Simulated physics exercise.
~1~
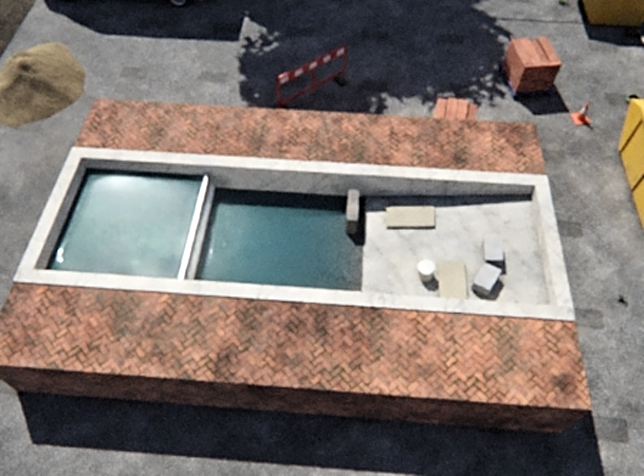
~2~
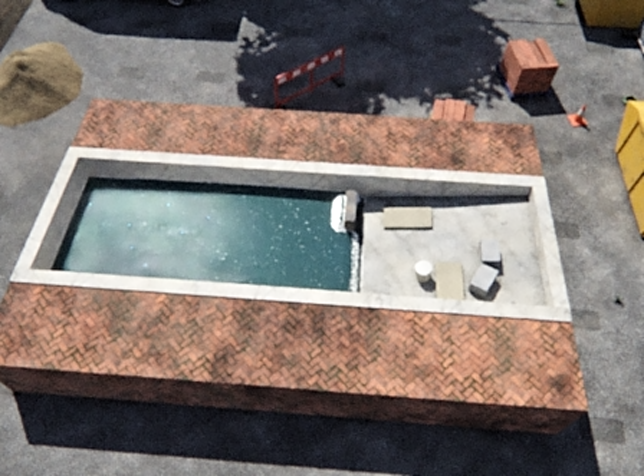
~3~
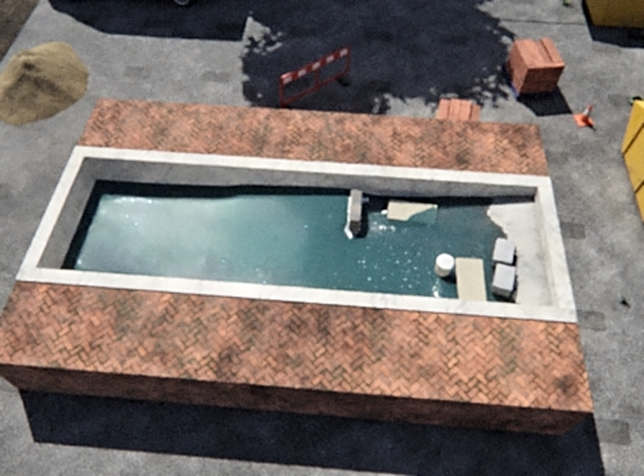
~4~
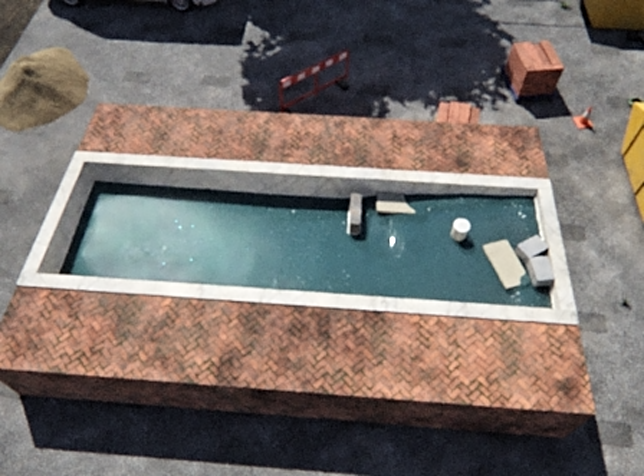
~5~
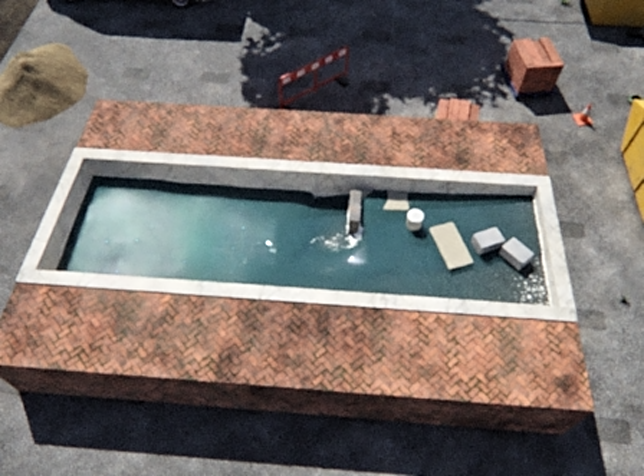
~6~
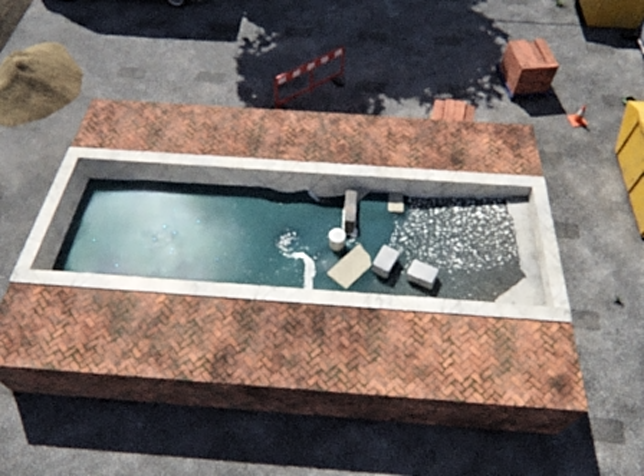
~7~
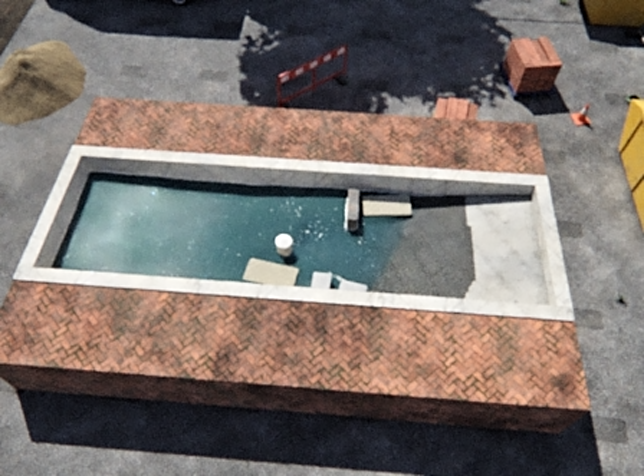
A long pool set in red brick had its left barrier lifted out, and the water surged right over the pale slope, picking up the blocks, slabs and white drum, then drained back left, leaving them floating as the right end lay bare again.
